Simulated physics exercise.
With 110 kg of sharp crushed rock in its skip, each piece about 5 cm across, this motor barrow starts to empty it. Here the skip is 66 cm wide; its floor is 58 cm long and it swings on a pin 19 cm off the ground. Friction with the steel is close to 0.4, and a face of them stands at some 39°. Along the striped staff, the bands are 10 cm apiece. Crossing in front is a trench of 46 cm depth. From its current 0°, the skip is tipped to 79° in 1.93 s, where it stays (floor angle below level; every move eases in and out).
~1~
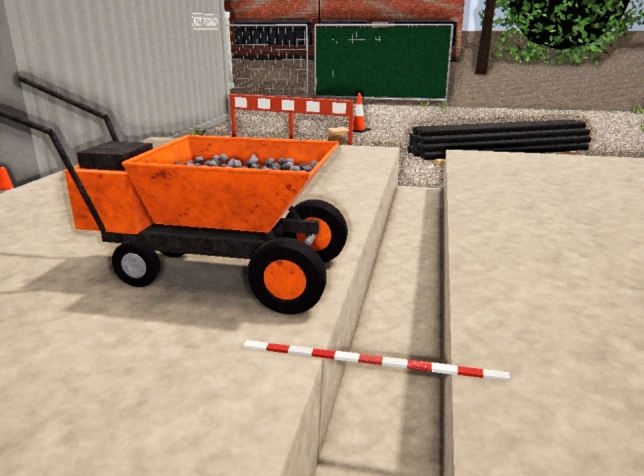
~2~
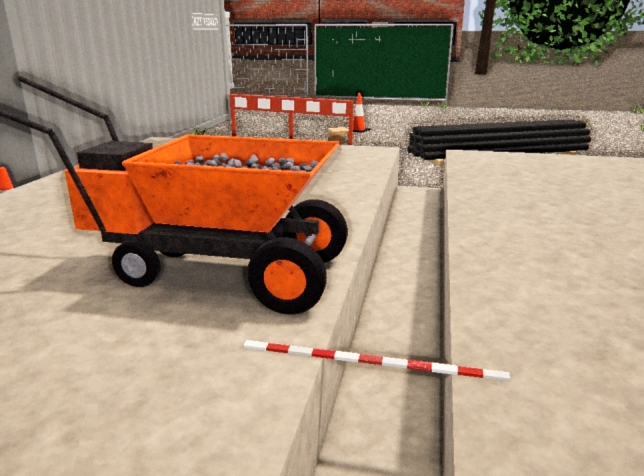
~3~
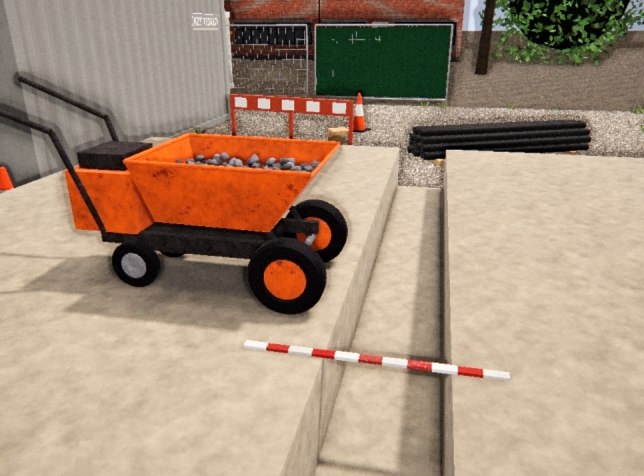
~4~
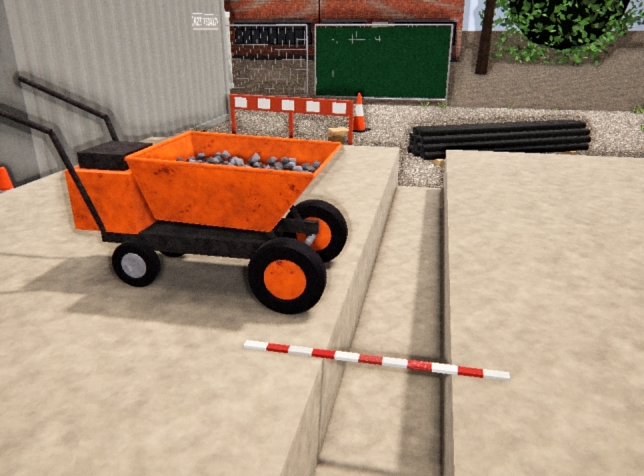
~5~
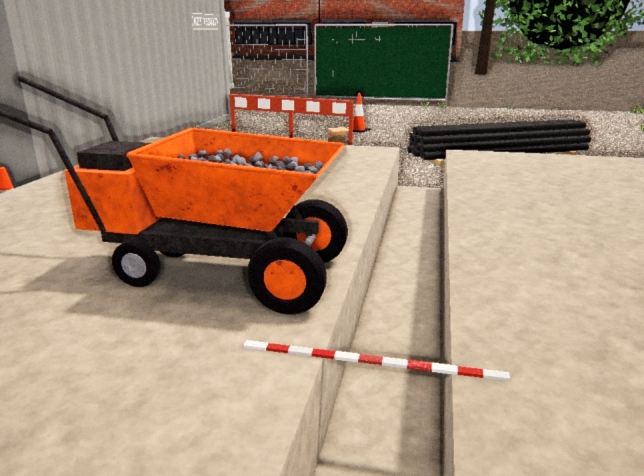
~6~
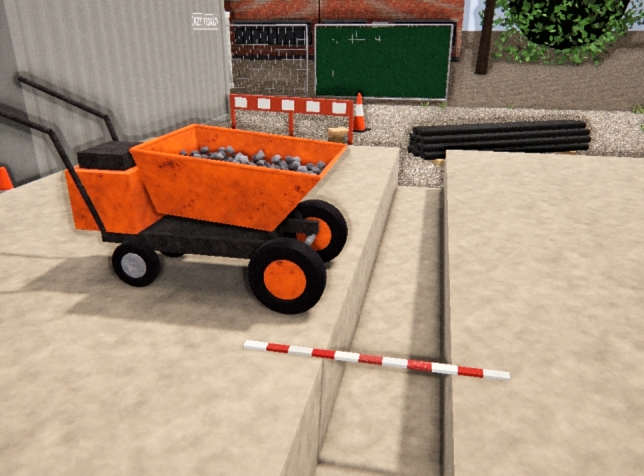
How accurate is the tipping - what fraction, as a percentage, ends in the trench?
Close to 89 in every hundred.
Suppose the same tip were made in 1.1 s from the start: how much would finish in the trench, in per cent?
In that case some 80 per cent.
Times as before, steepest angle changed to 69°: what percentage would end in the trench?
Close to 65 per cent then.
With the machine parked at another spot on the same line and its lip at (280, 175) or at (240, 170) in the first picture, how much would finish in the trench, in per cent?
I'd say some 100 per cent and some 100 per cent.
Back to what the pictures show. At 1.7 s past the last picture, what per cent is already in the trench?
Approx. 45 % of the load.
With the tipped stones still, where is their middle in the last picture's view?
The tipped stones centre close to (420, 358).
Then, 1.2 s after the last picture the floor is at 67°, 100 % in the skip; the foremost stones are at (394, 241).
Then, 1.7 s after the last picture the floor is at 79°, 48 % in the skip, 45 % in the trench, 7 % past the trench; the foremost stones are at (497, 313).
Then, 2.1 s after the last picture the floor is at 79°, 21 % in the skip, 67 % in the trench, 12 % past the trench; the foremost stones are at (529, 312).
Then, 4.0 s after the last picture the floor is at 79°, 0 % in the skip, 89 % in the trench, 11 % past the trench; the foremost stones are at (531, 312).
